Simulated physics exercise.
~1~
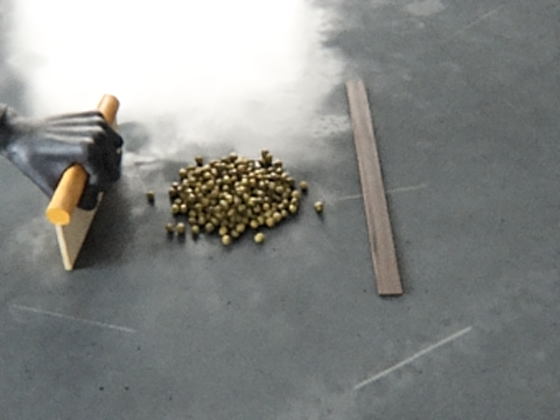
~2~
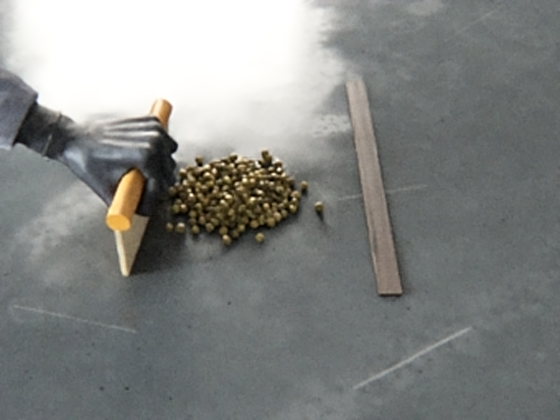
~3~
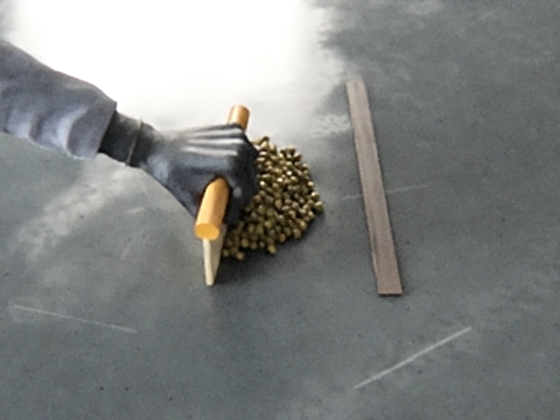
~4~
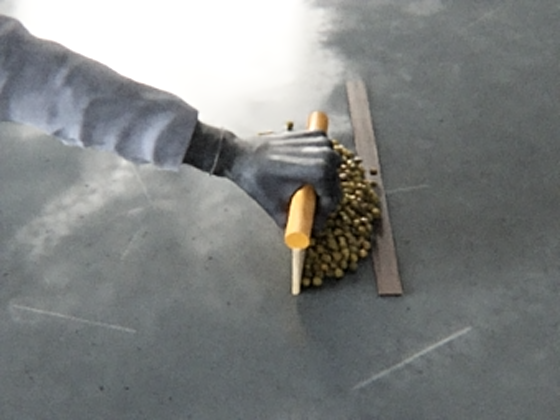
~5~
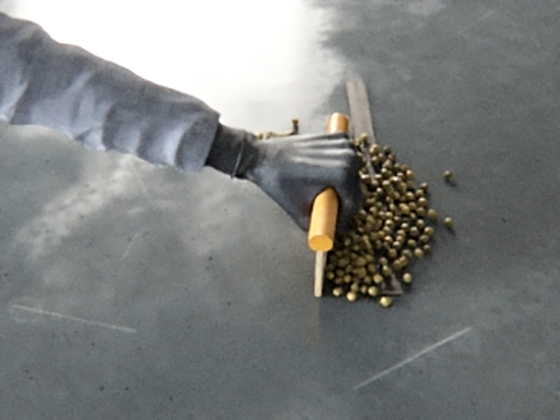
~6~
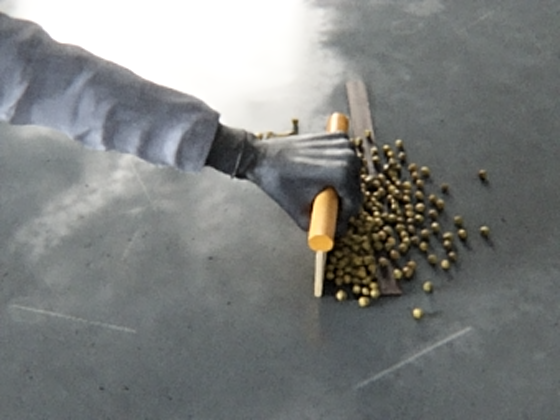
A gloved hand pushed an orange-handled scraper rightward into a heap of small, brownish-gold pieces, shoving them against a flat strip fixed on the gray surface. The scraper halted just short of it, and many pieces spilled over, scattering on the far side.
